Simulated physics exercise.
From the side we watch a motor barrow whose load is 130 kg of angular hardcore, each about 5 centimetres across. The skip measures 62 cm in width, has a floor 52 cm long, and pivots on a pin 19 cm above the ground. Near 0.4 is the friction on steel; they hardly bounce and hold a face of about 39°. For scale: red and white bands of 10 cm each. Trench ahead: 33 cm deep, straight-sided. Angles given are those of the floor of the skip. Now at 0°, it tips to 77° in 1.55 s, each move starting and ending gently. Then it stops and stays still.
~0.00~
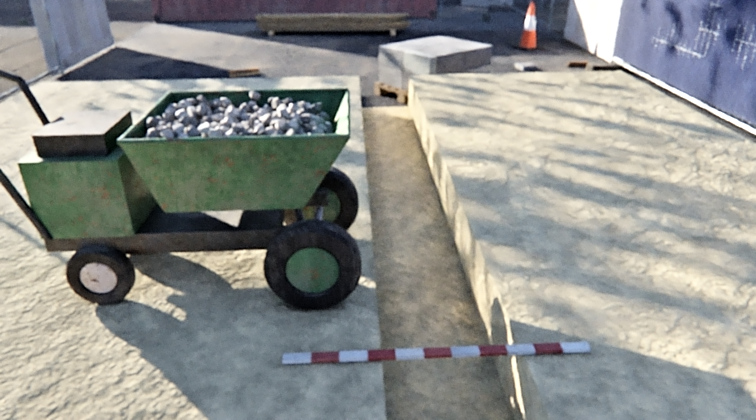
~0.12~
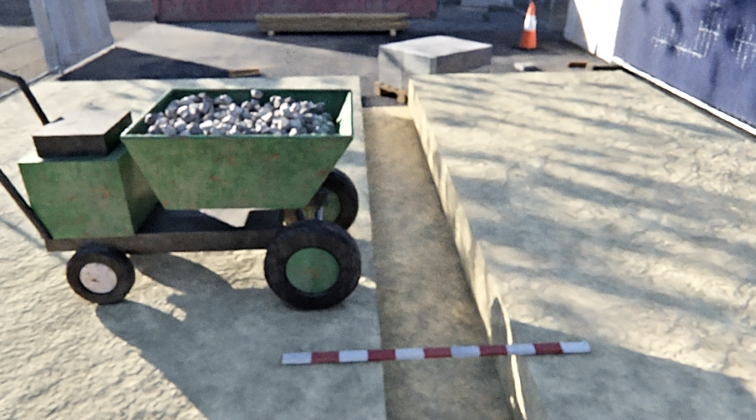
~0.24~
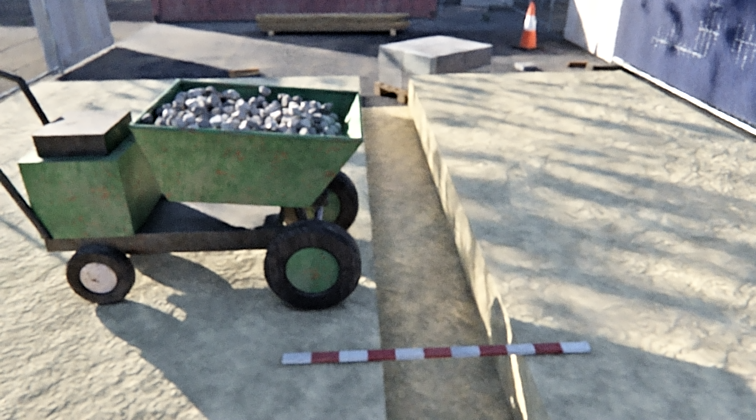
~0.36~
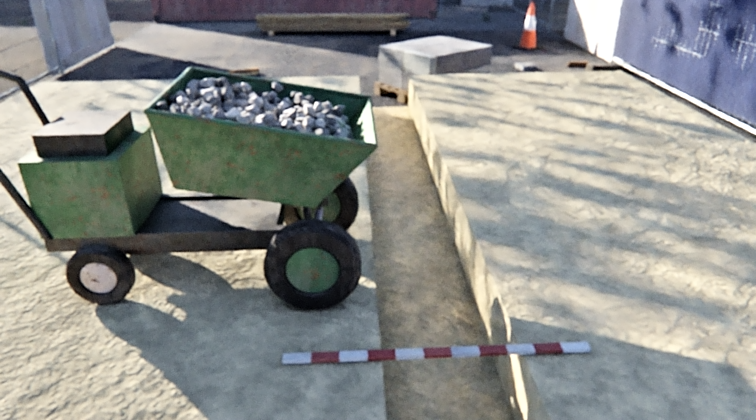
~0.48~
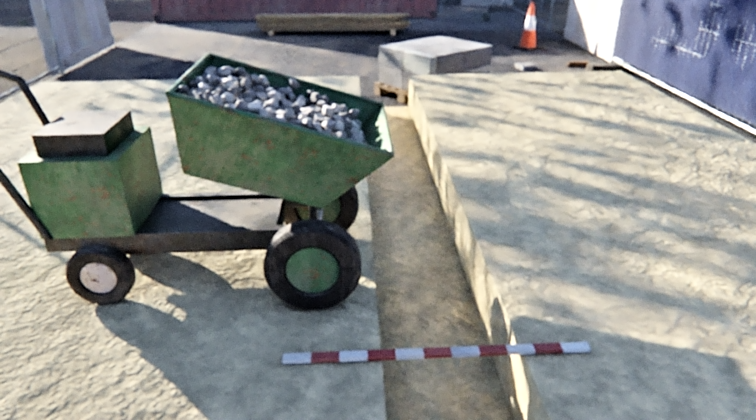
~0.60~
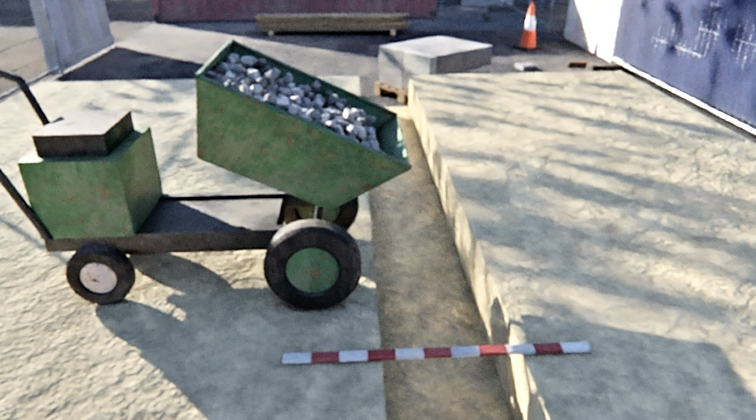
At the start, a green motor barrow with a level skip full of grey stones stands left of a straight trench, a red and white banded pole lying across it. The skip's rear end lifts slowly, then more steeply, and its front lip lowers over the trench's edge, the stones still heaped inside.
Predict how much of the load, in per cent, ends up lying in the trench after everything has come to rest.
Roughly 77 per cent of it.
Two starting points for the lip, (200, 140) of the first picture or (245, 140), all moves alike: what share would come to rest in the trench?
50 and 90 %.
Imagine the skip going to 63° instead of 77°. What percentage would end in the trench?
Share in trench: Approx. 20%.
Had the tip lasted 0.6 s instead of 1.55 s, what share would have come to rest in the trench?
50 per cent.
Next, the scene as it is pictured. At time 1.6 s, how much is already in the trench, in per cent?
Some 20 per cent.
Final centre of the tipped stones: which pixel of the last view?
The tipped stones centre close to (457, 304).
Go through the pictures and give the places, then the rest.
In the first picture, the skip is at 0°, its lip at (349, 137); the top of the load is at (227, 107).
The second picture shows lip at (353, 138), floor tilted 1°, highest stones at (230, 105); the stones move at 0.2 m/s on average.
In the third picture, the skip is at 5°, its lip at (362, 141); the top of the load is at (197, 99); the stones move at 0.3 m/s on average.
In the fourth picture, the skip is at 11°, its lip at (377, 147); the top of the load is at (206, 89); the stones move at 0.5 m/s on average.
In the fifth picture, the skip is at 18°, its lip at (393, 155); the top of the load is at (215, 77); the stones move at 0.6 m/s on average.
In the sixth picture, the skip is at 26°, its lip at (411, 168); the top of the load is at (236, 65); the stones move at 0.6 m/s on average.
After 1.2 s the floor is at 65°; 100 % in the skip; the foremost stones are at (458, 211).
After 1.6 s the floor is at 77°; 70 % in the skip, 21 % in the trench, 9 % past the trench; the foremost stones are at (550, 252).
After 2.0 s the floor is at 77°; 47 % in the skip, 39 % in the trench, 14 % past the trench; the foremost stones are at (569, 230).
After 4.0 s the floor is at 77°; 9 % in the skip, 77 % in the trench, 14 % past the trench; the foremost stones are at (577, 235).
